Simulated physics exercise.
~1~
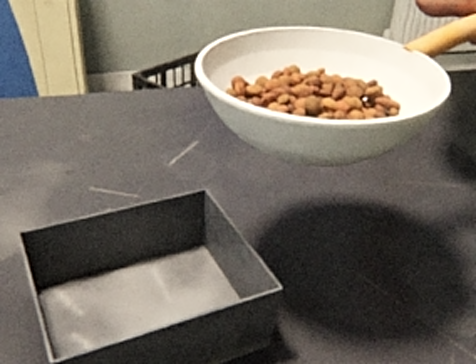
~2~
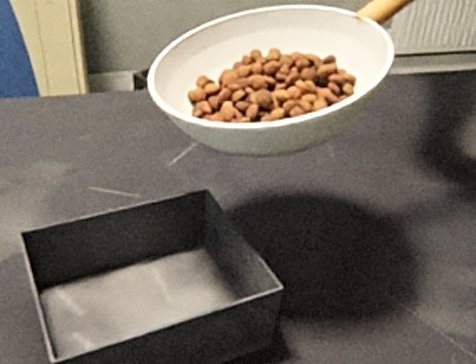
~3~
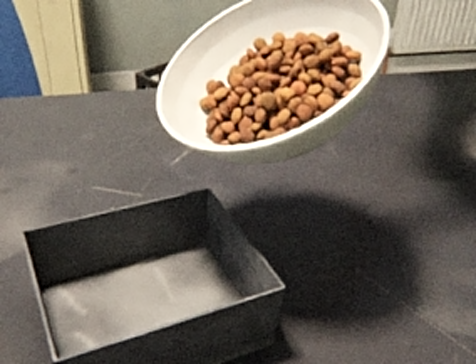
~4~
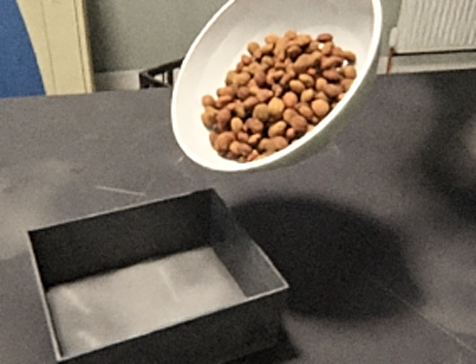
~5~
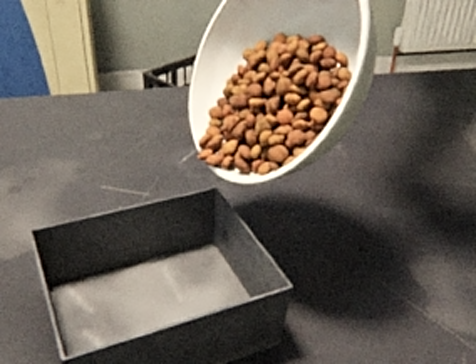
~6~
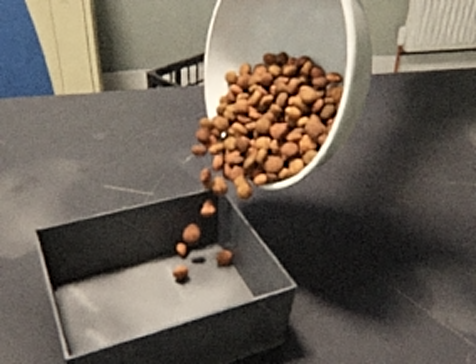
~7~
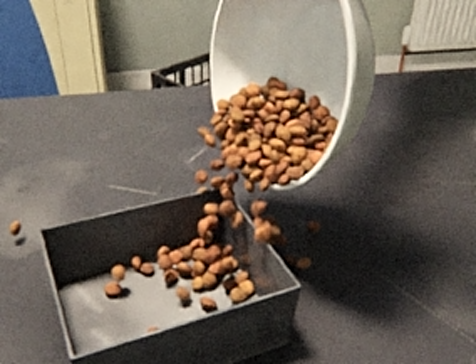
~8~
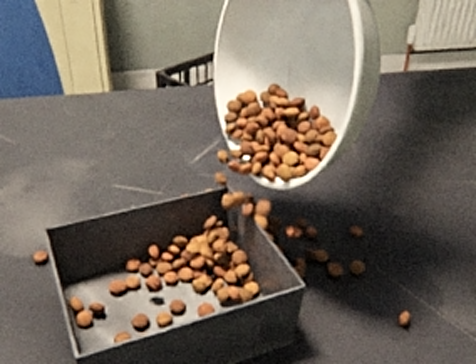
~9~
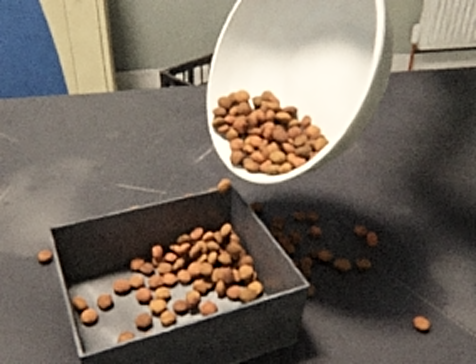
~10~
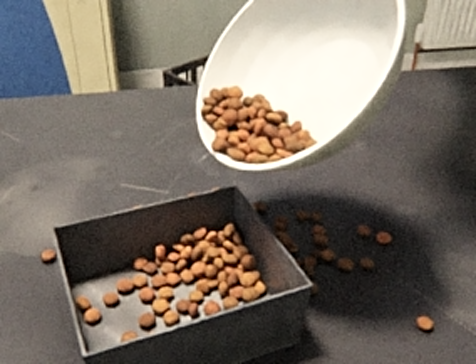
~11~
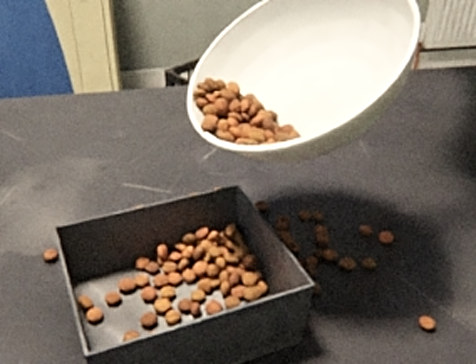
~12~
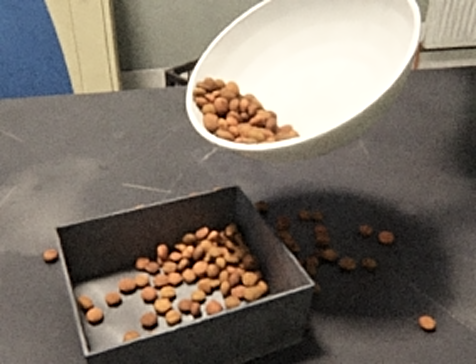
To begin with, a white bowl with a wooden handle, full of brown dog kibble, hovers over a dark table near an open, square black tin. The bowl moves left and tilts steadily, and the kibble gathers at its lower edge. Once it is on its side, pieces spill over the rim into the tin, while others scatter onto the table, mostly behind and to the right. The bowl then tips back and the flow stops. It ends held still at a slant, some kibble still inside, with the rest spread between tin and table.
